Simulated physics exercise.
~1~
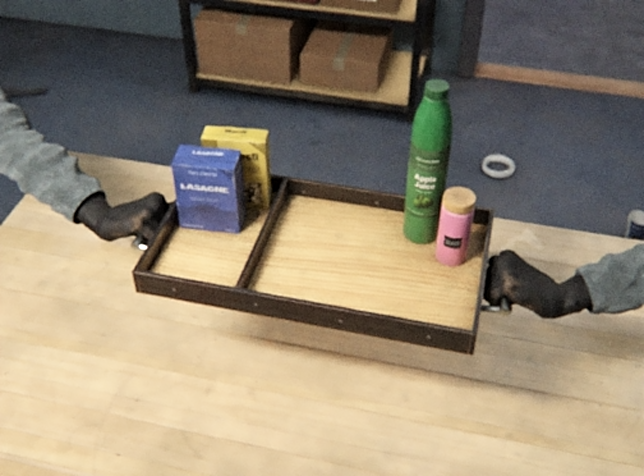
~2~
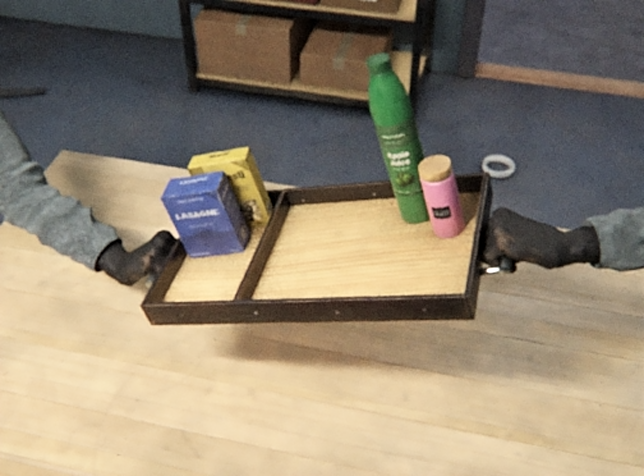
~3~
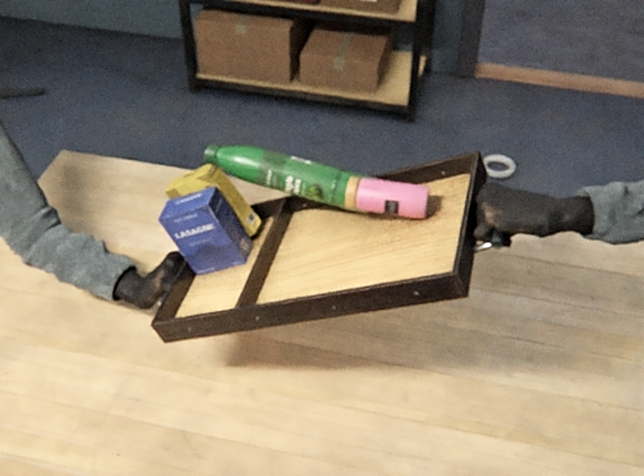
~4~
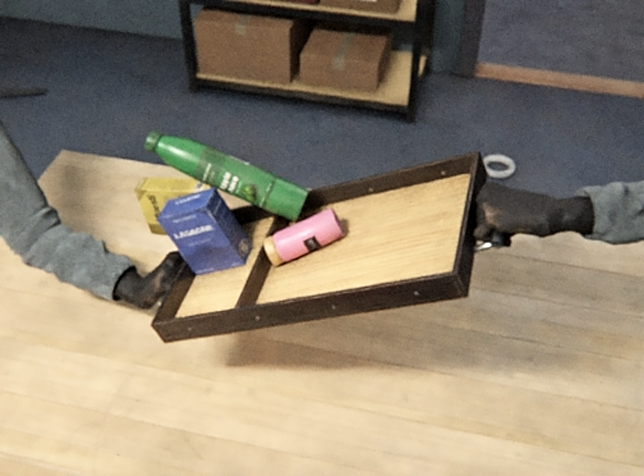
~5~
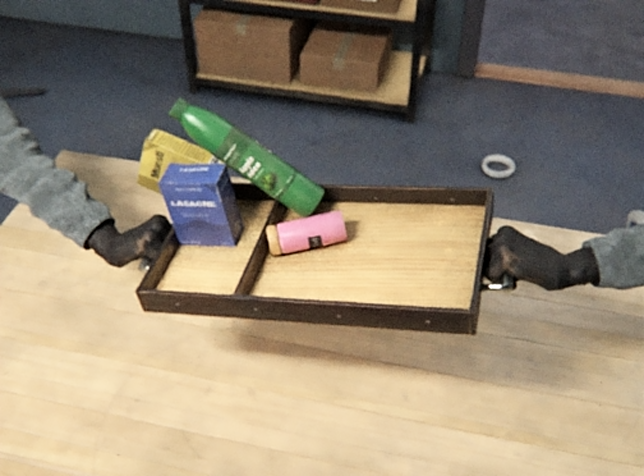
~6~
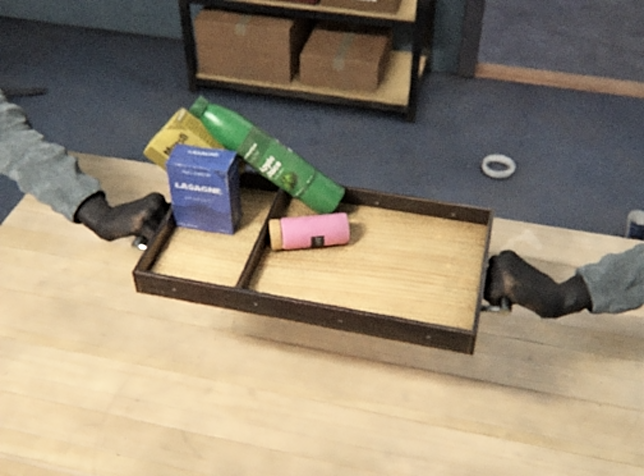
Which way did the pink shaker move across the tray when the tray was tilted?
The pink shaker moved to the left, ending up on its side near the cross bar.
Two gloved hands tilted a wooden tray down to the left, toppling a green bottle and a pink shaker and tipping a yellow packet, then leveled it, leaving the shaker lying down, the bottle and yellow packet leaning, and the blue packet upright.
